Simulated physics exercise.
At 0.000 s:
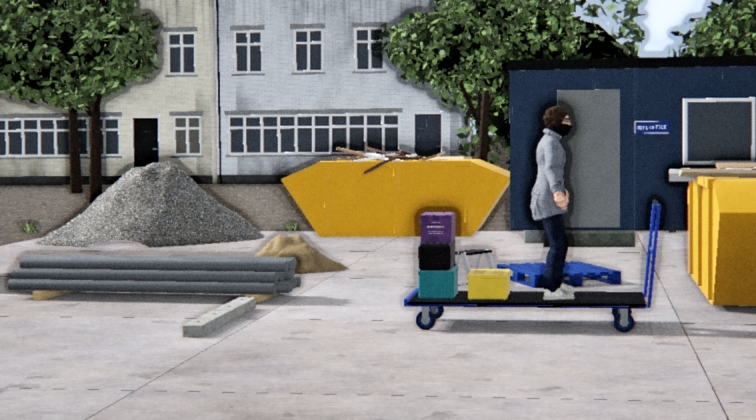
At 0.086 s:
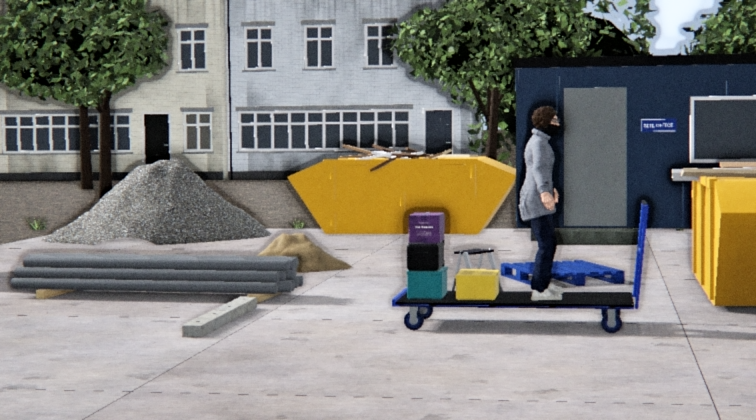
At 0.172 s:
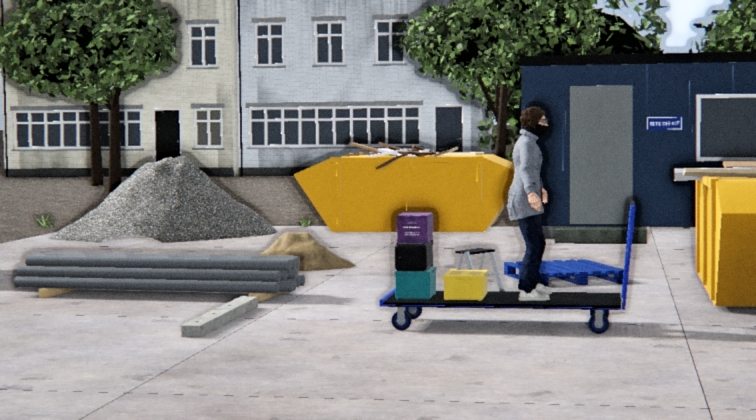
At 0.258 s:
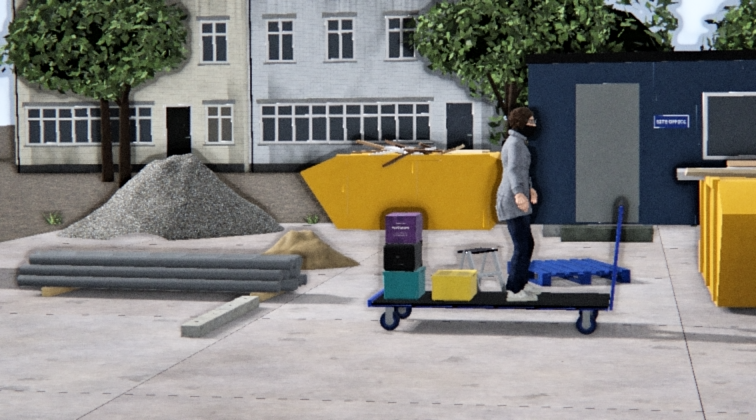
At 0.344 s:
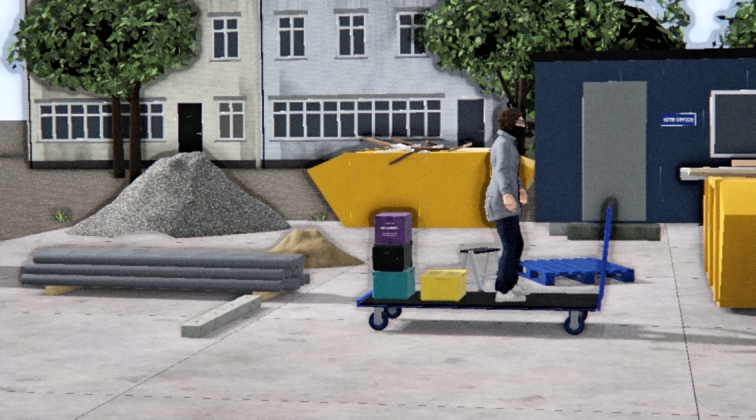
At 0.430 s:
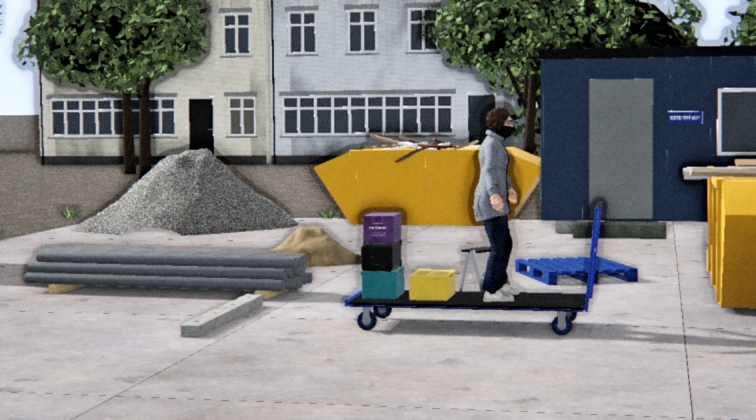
A blue cart carrying boxes and a standing masked person rolls slowly left across the yard.
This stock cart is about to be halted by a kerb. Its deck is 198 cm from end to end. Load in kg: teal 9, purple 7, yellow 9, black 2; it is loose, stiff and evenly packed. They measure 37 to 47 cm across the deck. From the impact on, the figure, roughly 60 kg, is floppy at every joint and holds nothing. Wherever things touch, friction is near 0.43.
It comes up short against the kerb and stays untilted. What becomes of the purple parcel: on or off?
It quits the deck.
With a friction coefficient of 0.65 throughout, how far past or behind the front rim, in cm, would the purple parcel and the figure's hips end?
The purple item would end 60 cm past the front rim, and the hips 50 cm behind it.
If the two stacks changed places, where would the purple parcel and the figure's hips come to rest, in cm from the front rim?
The purple item would overshoot the rim by 50 centimetres, and the hips would rest 50 centimetres behind it.
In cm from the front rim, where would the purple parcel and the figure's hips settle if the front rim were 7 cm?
So the purple one settles 50 cm beyond the rim and the hips 50 cm short of it.
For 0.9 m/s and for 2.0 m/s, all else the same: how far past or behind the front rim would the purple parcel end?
Near 20 cm behind in one run and near 100 cm past in the other, in that order.
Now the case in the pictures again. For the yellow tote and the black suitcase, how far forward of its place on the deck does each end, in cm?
Yellow 15, black 45; both in cm.
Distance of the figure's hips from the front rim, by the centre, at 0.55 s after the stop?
About 70 cm behind the rim.
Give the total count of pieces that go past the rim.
The number of pieces is 2.
The wheels strike at 1.49 s.
After 1.74 s the purple parcel is 5 cm behind the rim, tilted 15°, near (228, 225) in the last picture's view.
After 2.04 s the purple parcel is 13 cm past the rim, tilted 40°, near (209, 229) in the last picture's view.
After 2.49 s the purple parcel is 48 cm past the rim, tilted 90°, near (174, 304) in the last picture's view.
Final state at 4.7 s, past the rim, purple parcel and black suitcase; behind it, teal tote, yellow tote and the figure's hips.
